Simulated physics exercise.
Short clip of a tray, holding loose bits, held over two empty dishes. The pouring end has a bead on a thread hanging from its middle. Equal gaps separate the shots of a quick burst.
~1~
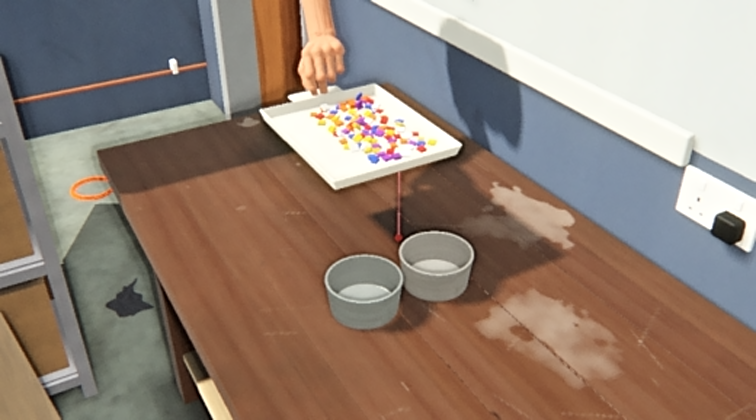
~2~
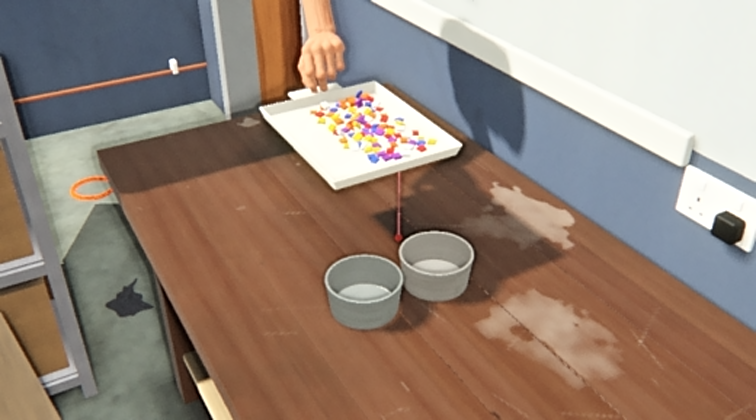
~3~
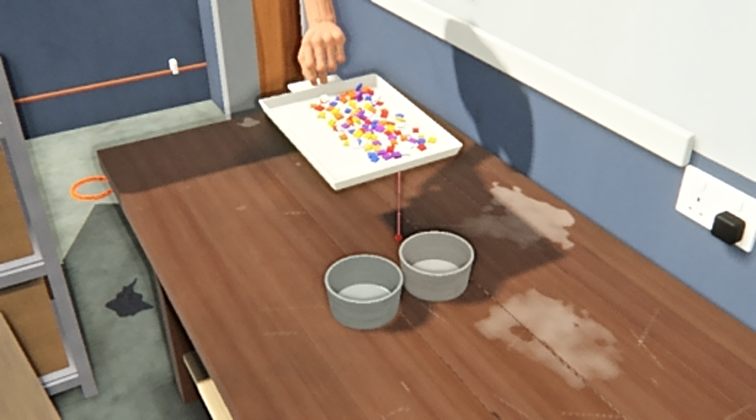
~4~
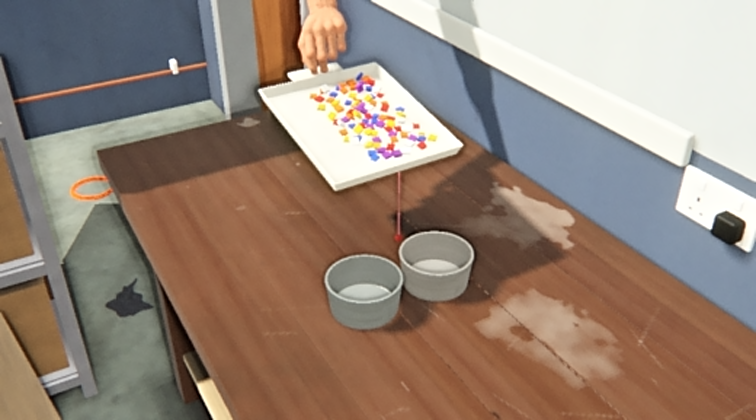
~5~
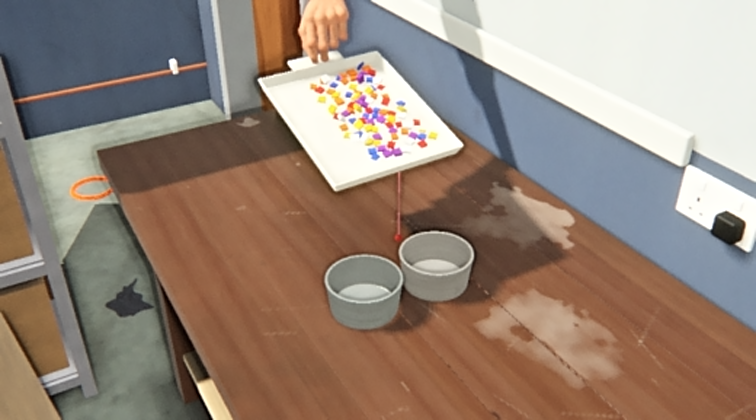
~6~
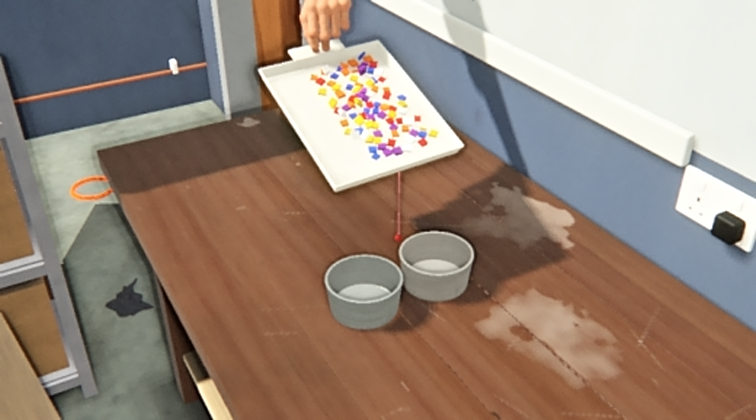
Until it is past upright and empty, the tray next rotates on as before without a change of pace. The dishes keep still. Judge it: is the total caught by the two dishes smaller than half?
Most likely the lost part will be a minority.
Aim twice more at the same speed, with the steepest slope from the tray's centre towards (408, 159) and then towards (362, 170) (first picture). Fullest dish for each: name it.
One gives the rightmost dish and two gives the leftmost dish.
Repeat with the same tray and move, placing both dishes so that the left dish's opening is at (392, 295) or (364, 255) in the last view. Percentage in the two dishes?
Close to 30 in a hundred, then close to 40 in a hundred.
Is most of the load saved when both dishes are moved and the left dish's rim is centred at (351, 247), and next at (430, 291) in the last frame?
The dishes end up with the lesser share in the first try and the lesser share in the second.
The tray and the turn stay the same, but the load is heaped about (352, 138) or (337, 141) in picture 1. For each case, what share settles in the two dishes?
In order, roughly 80 % and 90 %.
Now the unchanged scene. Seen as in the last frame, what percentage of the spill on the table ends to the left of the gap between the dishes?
About 50 percent of the spill.
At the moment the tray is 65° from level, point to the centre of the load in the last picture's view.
Mark it at roughly (398, 160) in the final frame.
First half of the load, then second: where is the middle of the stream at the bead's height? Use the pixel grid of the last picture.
At (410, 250) for the first part, then at (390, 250) for the others.
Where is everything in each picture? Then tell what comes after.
In the first frame, corners of the pouring end (335, 179) and (456, 144), level; middle of the load (368, 128), mosaic tiles; left dish (383, 311); right dish (456, 283); bead on its thread (399, 238).
In the second frame, corners of the pouring end (336, 179) and (456, 144), level; middle of the load (368, 127).
In the third frame, corners of the pouring end (336, 180) and (457, 144), tipped barely, lowest at the left corner; middle of the load (368, 123).
In the fourth frame, corners of the pouring end (336, 181) and (457, 144), tipped a little, lowest at the left corner; middle of the load (368, 117).
In the fifth frame, corners of the pouring end (336, 182) and (458, 144), tipped a little, lowest at the left corner; middle of the load (369, 111).
In the sixth frame, corners of the pouring end (337, 183) and (458, 144), tipped clearly, lowest at the left corner; middle of the load (370, 105); left dish (383, 311); right dish (456, 283).
Just after the last frame, tray tipped steeply; almost all on the tray; just a few in the air.
A moment on, tray tipped past a quarter turn; about a tenth on the tray; roughly a quarter in the left dish; roughly a quarter in the right dish; about a tenth outside both; roughly a third in the air.
Further on, tray tipped past a quarter turn; roughly a third in the left dish; roughly half in the right dish; about a tenth outside both.
When it is over, tray tipped past a quarter turn; roughly a third in the left dish; roughly half in the right dish; about a tenth outside both.
